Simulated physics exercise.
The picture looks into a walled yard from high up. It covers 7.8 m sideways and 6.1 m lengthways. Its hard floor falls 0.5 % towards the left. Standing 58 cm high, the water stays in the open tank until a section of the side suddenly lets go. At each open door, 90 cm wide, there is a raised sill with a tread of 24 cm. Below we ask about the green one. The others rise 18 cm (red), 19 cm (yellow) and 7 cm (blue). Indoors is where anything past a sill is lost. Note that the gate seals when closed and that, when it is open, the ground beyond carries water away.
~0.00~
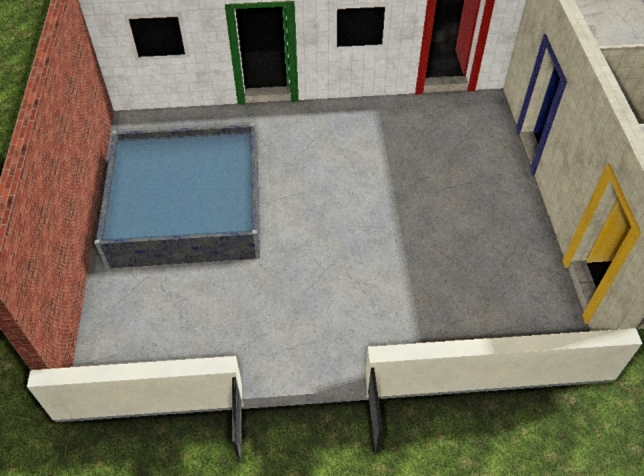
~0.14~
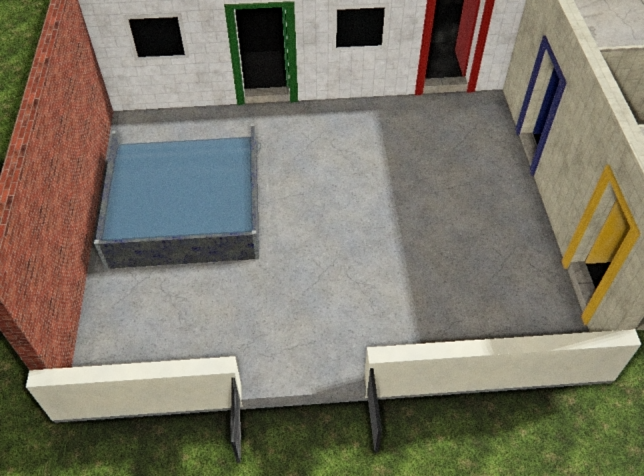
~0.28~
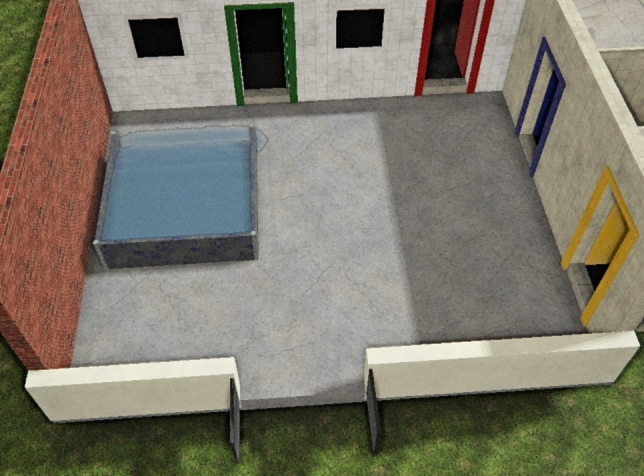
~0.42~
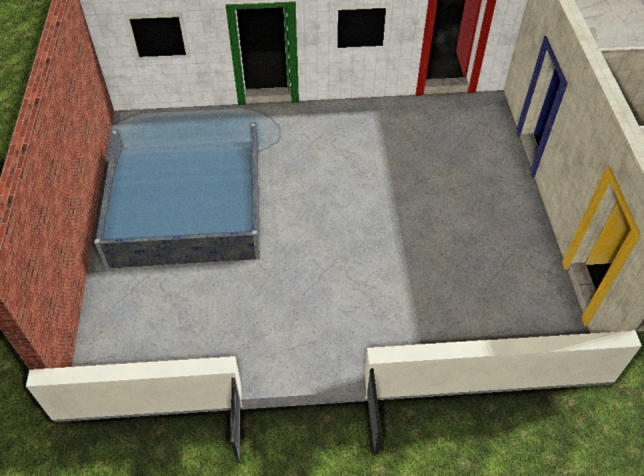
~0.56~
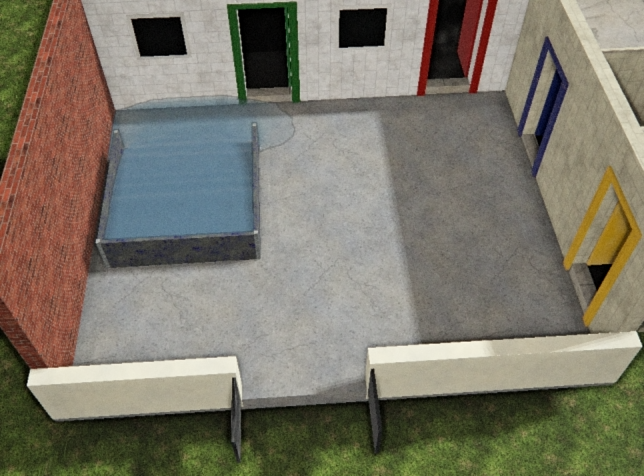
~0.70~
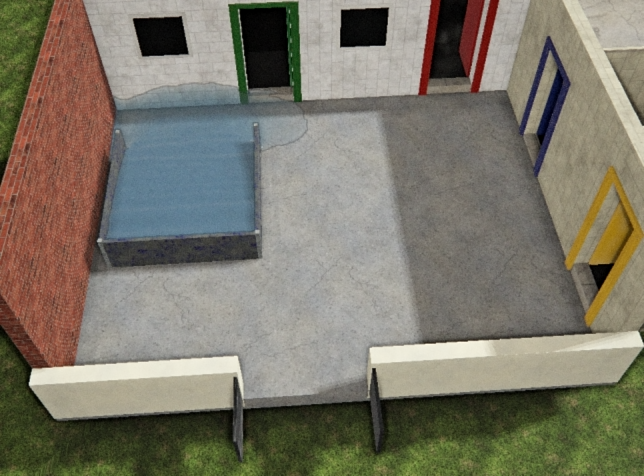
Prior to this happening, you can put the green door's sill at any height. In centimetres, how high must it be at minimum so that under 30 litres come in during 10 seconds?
At least 23 cm or so.
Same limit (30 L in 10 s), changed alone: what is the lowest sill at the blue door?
Blue - roughly 11.5 cm.
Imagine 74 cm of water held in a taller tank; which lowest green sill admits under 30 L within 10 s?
Roughly 30 centimetres.
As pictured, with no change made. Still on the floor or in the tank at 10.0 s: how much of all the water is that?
Roughly 94 per cent of the water.
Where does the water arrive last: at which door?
Yellow, last of all.
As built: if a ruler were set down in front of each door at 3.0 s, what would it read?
Centimetres: Green = 23, red = 5, yellow = 0, blue = 0.
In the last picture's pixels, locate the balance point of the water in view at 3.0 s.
Look at about (215, 161) in the last view.
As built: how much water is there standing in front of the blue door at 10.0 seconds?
7.5 cm.
After 1.4 s water covers 10 % of the floor, deepest (50 cm) near (117, 115); 27 cm at the green door, 10 litres in over its 17 cm sill.
After 3.0 s water covers 35 % of the floor, deepest (36 cm) near (115, 127); 23 cm at the green door, 67 litres in over its 17 cm sill.
After 10.0 s water covers 95 % of the floor, deepest (12 cm) near (122, 147); 9 cm at the green door, 80 litres in over its 17 cm sill.
At the green door as built, the water arrived by 0.6 s and peaked near 28 cm at 1.8 s.
Run again over the same 10 s with other heights there, 45 litres in over 20.5 cm, 7 litres over 28 cm. The limit of 30 litres is kept from about 23 cm up.
